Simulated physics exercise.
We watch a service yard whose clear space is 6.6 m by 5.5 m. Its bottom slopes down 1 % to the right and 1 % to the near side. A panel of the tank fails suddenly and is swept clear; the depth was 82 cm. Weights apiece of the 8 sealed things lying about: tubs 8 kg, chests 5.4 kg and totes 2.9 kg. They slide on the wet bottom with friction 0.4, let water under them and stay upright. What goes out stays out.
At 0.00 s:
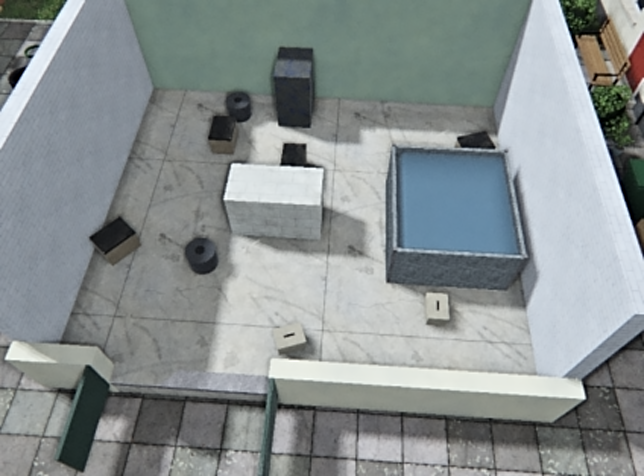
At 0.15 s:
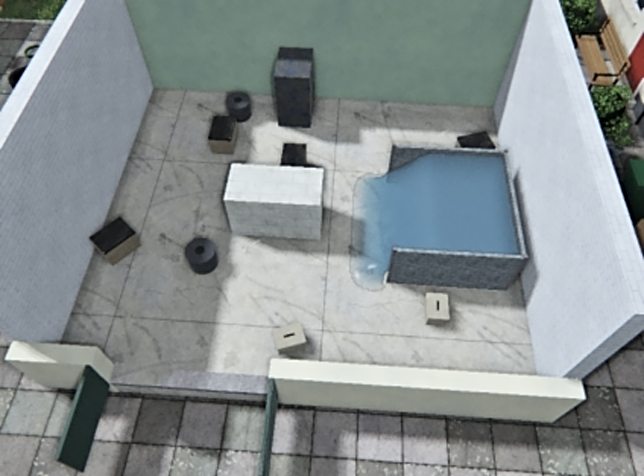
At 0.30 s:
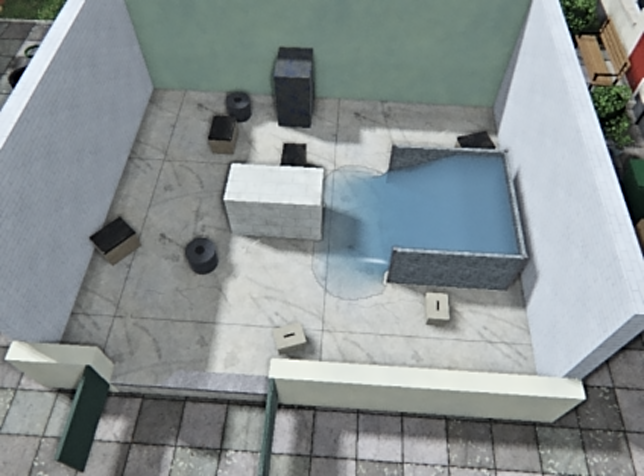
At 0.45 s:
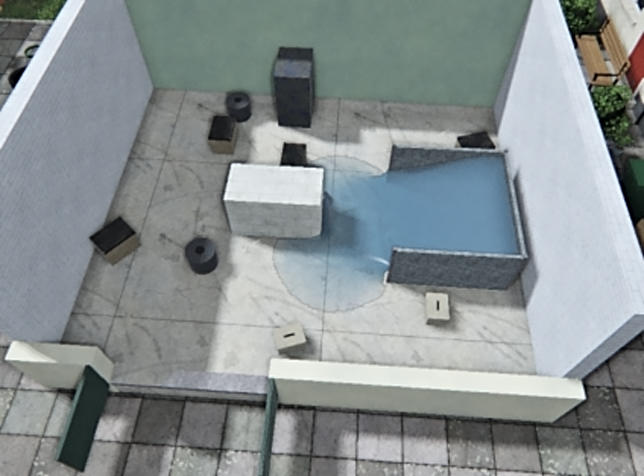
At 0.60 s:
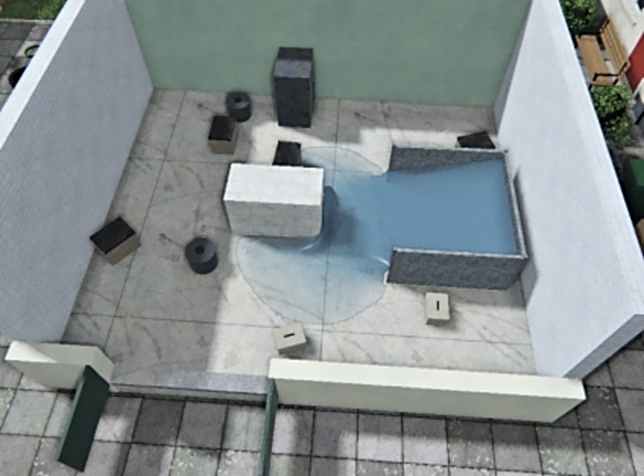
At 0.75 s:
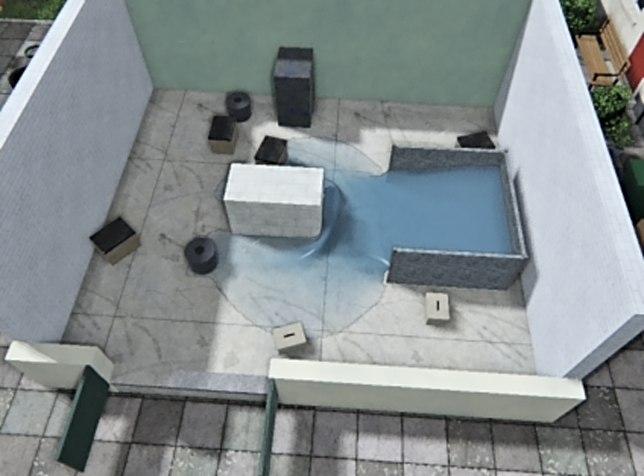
Water pours left from the open-sided tank, spreads around the white block and shifts a dark box.
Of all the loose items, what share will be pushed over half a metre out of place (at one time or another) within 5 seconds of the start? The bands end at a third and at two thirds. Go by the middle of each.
Share: Two thirds or more.
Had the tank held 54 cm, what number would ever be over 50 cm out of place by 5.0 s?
Then 6.
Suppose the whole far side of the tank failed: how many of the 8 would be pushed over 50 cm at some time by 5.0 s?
Then 4.
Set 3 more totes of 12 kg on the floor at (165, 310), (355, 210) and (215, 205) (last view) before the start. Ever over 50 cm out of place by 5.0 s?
In turn: Past it, over, short of it.
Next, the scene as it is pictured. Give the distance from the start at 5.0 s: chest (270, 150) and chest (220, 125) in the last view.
In turn: 250 cm, 60 cm.
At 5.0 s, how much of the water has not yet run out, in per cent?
About 80 per cent.
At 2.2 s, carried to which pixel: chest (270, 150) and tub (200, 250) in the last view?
Near (144, 114) and (81, 283).
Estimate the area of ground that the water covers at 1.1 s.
Some 16 m2.
After 1.1 s 2 of 8 are over 50 cm from their spots; 0 afloat.
After 2.2 s 5 of 8 are over 50 cm from their spots; 5 afloat.
After 3.5 s 6 of 8 are over 50 cm from their spots; 5 afloat.
After 5.0 s 6 of 8 are over 50 cm from their spots, and 6 have been at some point; 6 afloat.
